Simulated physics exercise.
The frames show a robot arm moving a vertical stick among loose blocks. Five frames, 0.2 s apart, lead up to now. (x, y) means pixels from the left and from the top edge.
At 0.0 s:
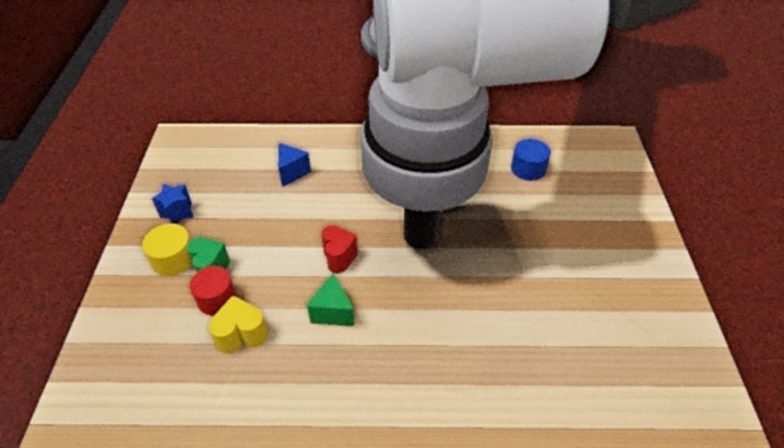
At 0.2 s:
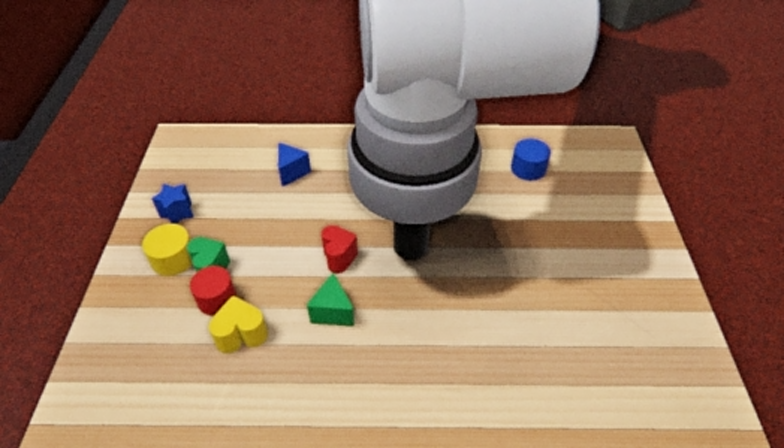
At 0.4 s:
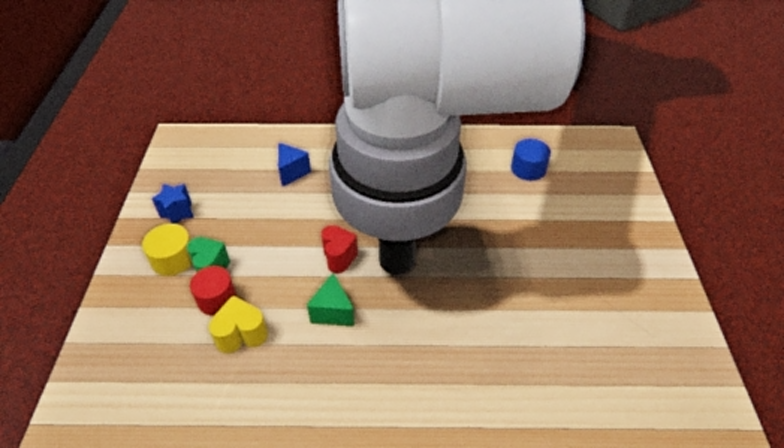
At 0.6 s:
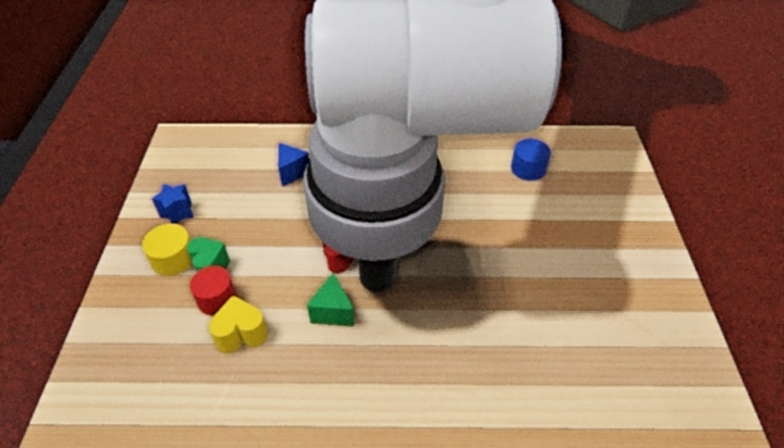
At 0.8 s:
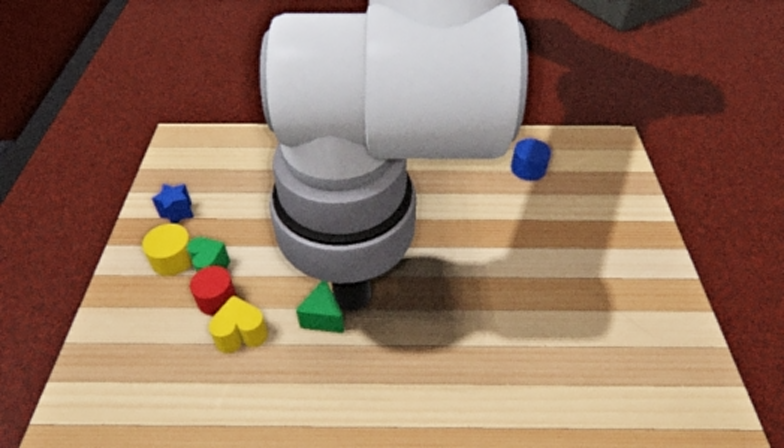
Robot arm moving a black vertical stick down and left across a striped wooden board, nudging a green triangle slightly left.
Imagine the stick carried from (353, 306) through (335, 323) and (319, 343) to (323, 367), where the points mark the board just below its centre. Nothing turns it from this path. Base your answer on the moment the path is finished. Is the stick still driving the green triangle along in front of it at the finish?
No
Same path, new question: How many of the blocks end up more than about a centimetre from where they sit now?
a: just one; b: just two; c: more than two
My answer is option a.
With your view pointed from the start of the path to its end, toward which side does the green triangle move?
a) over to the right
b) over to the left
I'll go with a - over to the right.
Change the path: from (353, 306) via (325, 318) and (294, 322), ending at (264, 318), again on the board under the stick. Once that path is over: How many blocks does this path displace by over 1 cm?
Shifted over 1 cm: Two.
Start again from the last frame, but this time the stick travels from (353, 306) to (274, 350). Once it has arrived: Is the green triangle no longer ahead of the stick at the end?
In short: No.
What follows on the original path. Halfway along, stick at (324, 322); green triangle at (288, 321), turned 20° clockwise.
At the end, stick at (321, 358); yellow heart block at (231, 318); green triangle at (280, 328), turned 25° clockwise; red heart block still.
